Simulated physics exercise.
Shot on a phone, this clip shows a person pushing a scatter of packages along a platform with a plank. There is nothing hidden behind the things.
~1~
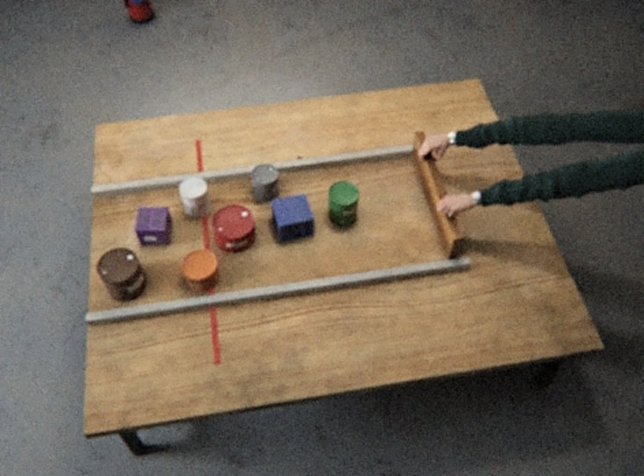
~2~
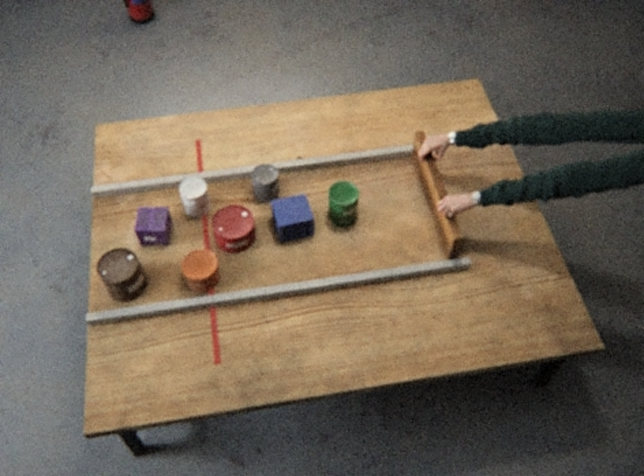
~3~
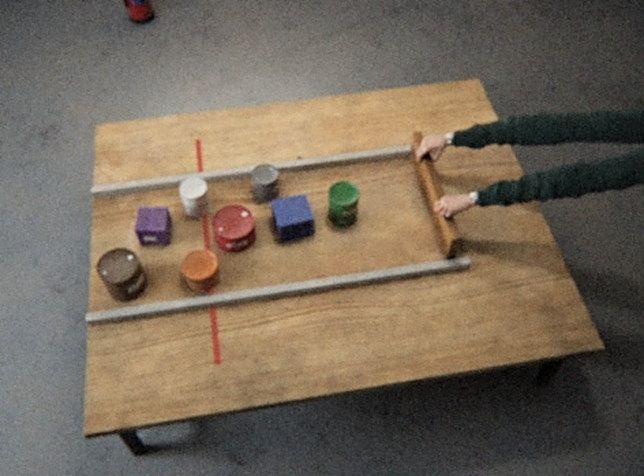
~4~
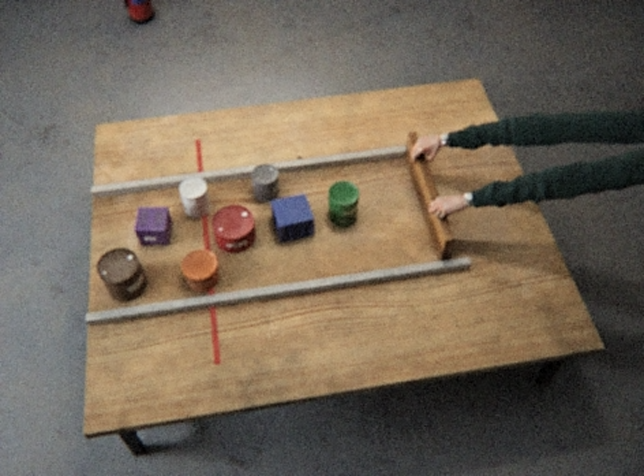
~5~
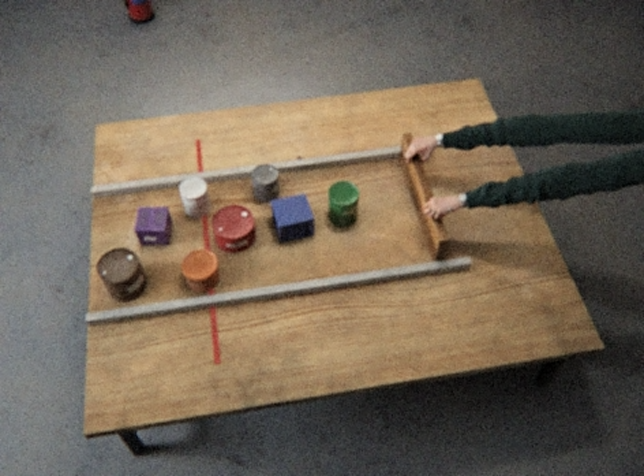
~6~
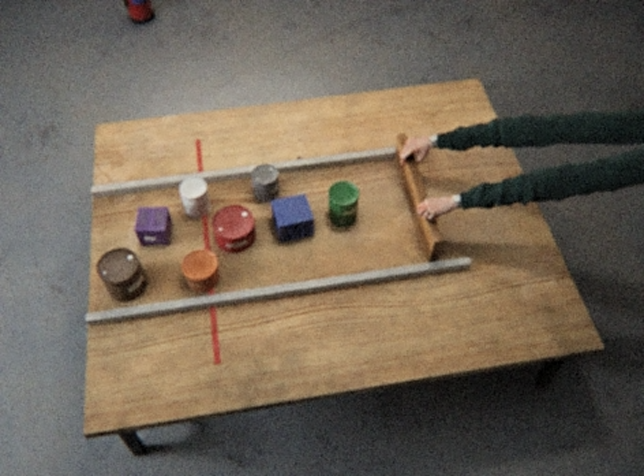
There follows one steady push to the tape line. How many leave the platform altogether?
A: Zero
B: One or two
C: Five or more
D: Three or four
Zero.
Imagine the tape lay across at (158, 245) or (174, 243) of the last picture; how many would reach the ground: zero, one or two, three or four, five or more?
One after the other, that's either one or two for the first and one or two for the second.
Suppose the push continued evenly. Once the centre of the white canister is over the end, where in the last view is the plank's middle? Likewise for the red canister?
The middle is at (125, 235) when it's the white canister, and at (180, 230) when it's the red canister.
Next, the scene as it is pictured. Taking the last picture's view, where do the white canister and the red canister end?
The white canister finishes at (165, 205); the red canister finishes at (117, 247).
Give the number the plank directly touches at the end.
At rest, 3 are in contact.
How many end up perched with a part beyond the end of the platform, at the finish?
My count gives 0.
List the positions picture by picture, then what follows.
The first frame shows brown canister (122, 275); purple tote (154, 226); orange pail (201, 271); plank (435, 194); tape (206, 238).
The second frame shows purple tote (154, 226); blue crate (293, 218).
The third frame shows orange pail (201, 271); green pail (343, 204).
The fourth frame shows brown canister (122, 275); red canister (234, 229).
The fifth frame shows purple tote (154, 226); grey canister (265, 183).
The sixth frame shows brown canister (122, 275); purple tote (154, 226); orange pail (201, 271); plank (417, 197); tape (206, 238).
A little later, none off yet; brown canister at rest near (122, 275); purple tote at rest near (154, 226); orange pail at rest near (201, 271).
When it is over, the number that fall off is zero.
